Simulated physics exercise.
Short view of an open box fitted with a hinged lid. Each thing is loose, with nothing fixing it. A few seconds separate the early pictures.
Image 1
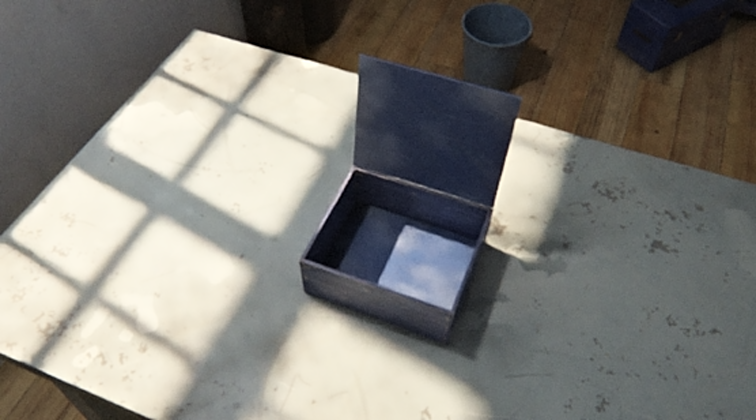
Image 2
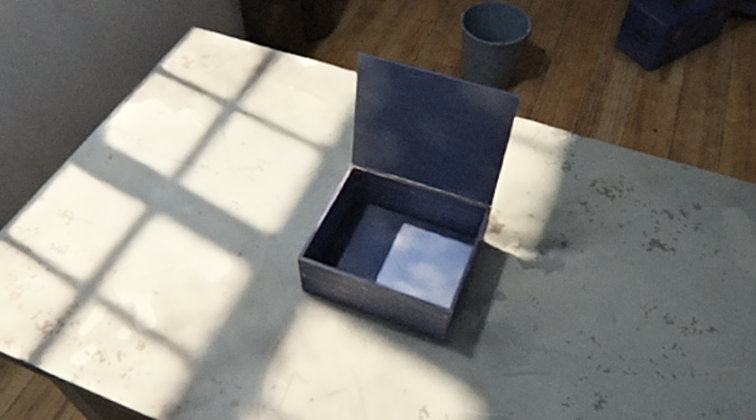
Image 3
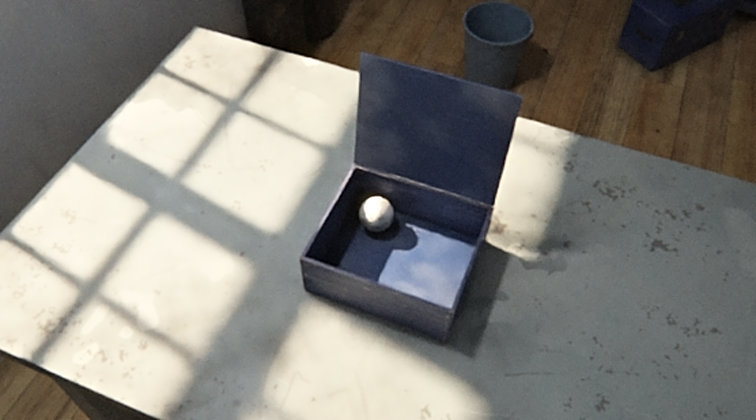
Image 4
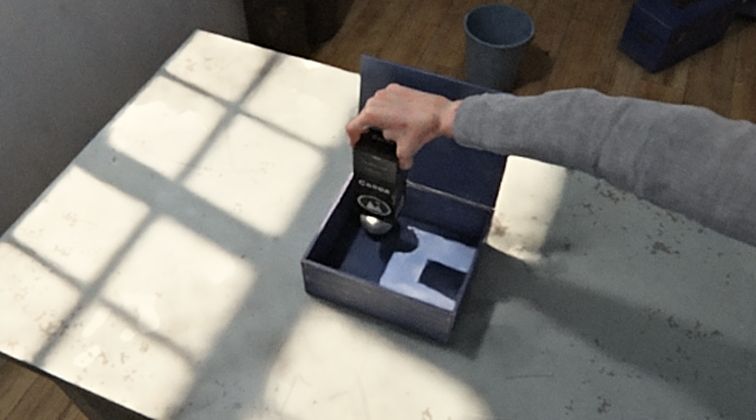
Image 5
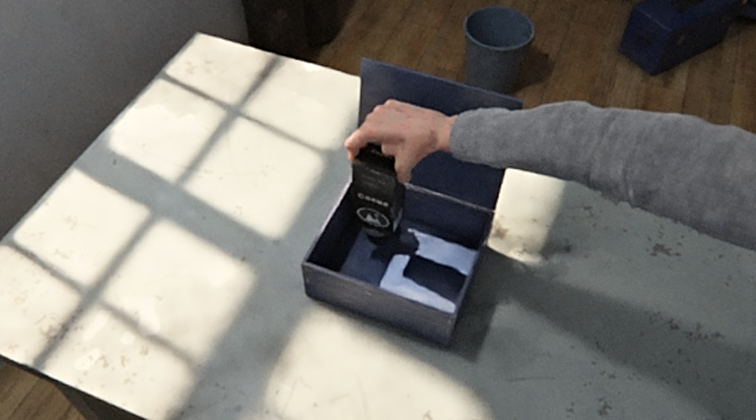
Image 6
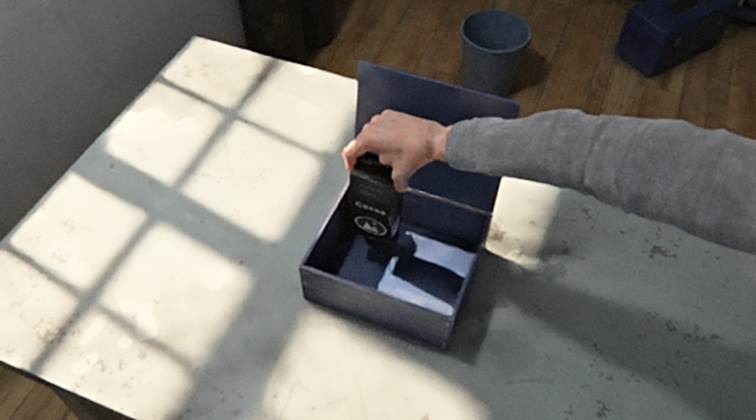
On a worn, pale tabletop in a room with a wooden floor, seen from above at an angle, window light falls in bright panes across the left side. An open dark blue box with its hinged lid raised sits near the middle, a grey-blue bucket behind it, and a white ball appears inside. A grey-sleeved arm then reaches in from the right, lowering a black carton upright into the box and keeping hold of it.
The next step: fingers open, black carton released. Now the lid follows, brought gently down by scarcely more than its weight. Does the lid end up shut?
Yes.
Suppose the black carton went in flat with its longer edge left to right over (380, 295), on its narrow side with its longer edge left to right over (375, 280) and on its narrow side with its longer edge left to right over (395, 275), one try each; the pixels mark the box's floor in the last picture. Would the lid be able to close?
In case one it ends up closed, in case two it ends up closed and in case three it ends up closed.
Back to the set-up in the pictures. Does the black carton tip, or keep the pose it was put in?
As it turns out, the black carton changes its angle.
Then, 1.00 s later than the last frame, lid starting down; black carton on its side near (397, 261); white ball moved a little.
Then, 1.70 s later than the last frame, lid 46° above the rim; black carton on its side near (397, 261); white ball moved a little.
When it is over, lid shut; lying over in the box, black carton; white ball as before. End places, in pixels of the last picture, black carton near (397, 261).
